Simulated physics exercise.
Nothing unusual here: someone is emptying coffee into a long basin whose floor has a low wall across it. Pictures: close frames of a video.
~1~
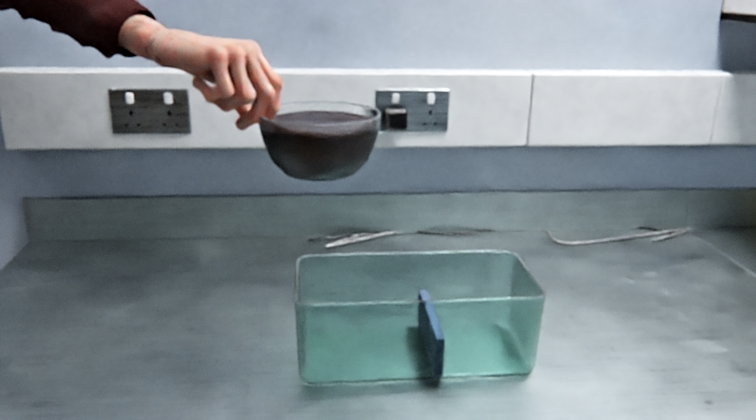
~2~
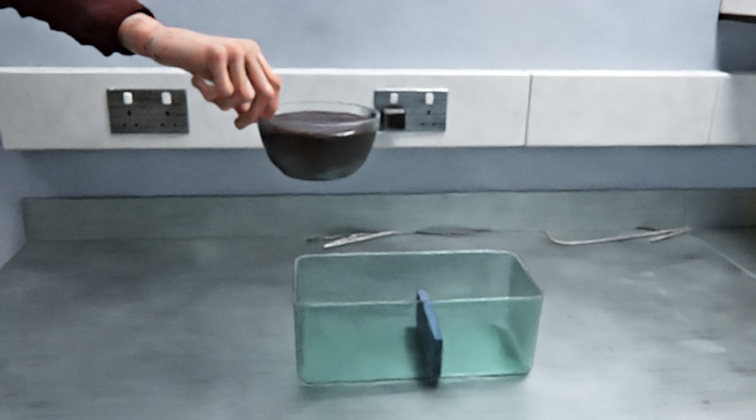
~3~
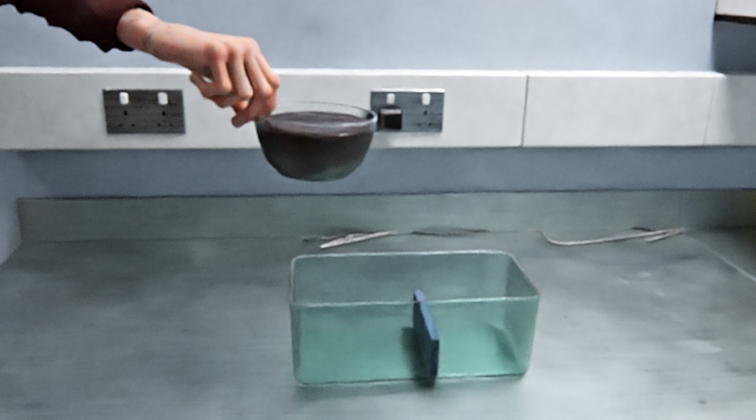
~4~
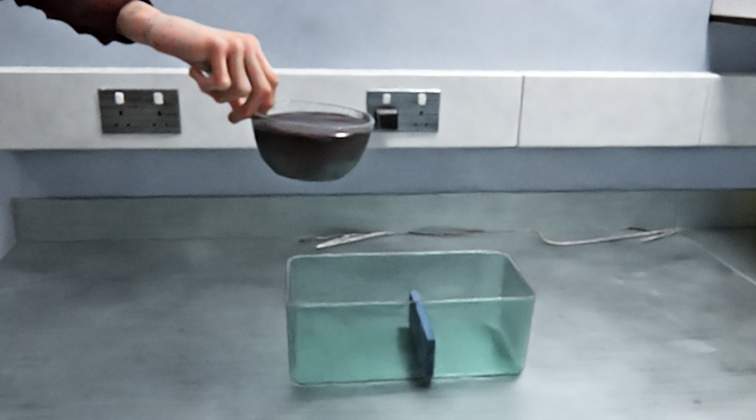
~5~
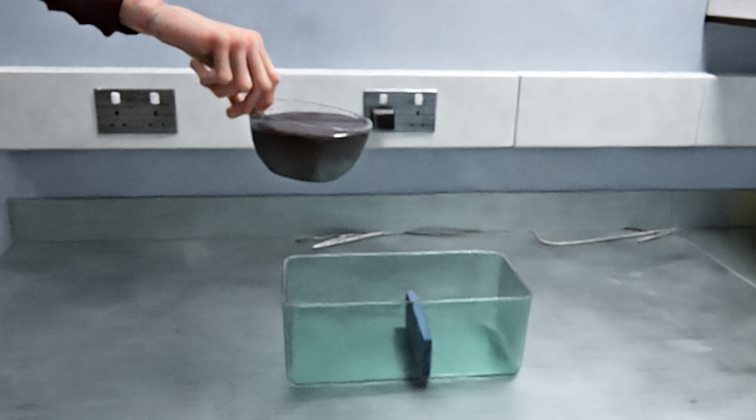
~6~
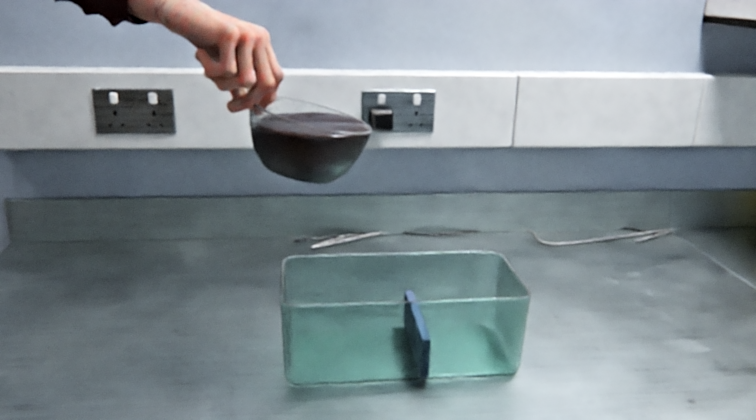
A hand reaching in from the left holds a glass bowl of dark coffee nearly level above a long, clear basin with a low blue wall across its floor. The bowl then gradually tilts down to the right, its left side lifting, while the view shifts slightly and the basin stays on the grey counter.
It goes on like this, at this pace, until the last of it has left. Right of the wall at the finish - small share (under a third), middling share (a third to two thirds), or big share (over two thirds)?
Middling.
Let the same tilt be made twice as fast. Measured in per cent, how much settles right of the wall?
Something like 40 percent.
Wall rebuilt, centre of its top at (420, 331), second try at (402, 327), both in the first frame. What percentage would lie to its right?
Note: Roughly 60 % in case one, 80 % in case two.
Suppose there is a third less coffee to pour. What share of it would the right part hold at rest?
Near 35 parts in a hundred.
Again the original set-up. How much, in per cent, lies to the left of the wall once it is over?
About 40 per cent.
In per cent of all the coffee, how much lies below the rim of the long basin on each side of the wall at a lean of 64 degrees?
Left 5 %, right 15 %.
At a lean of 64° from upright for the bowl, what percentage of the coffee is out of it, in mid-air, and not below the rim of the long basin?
Airborne share: Approx. 35 %.
A moment on, the bowl is tipped part way and 43 per cent is still to pour, 6 is left of the wall and 14 right of it.
Next, the bowl is tipped on its side and 4 per cent is still to pour, 31 is left of the wall and 56 right of it.
Then the bowl is tipped right over and 0 per cent is still to pour, 43 is left of the wall and 56 right of it.
Later the bowl is tipped right over and 0 per cent is still to pour, 43 is left of the wall and 56 right of it.
Finally, 42 per cent lies left of the wall, 56 right of it and 1 outside.
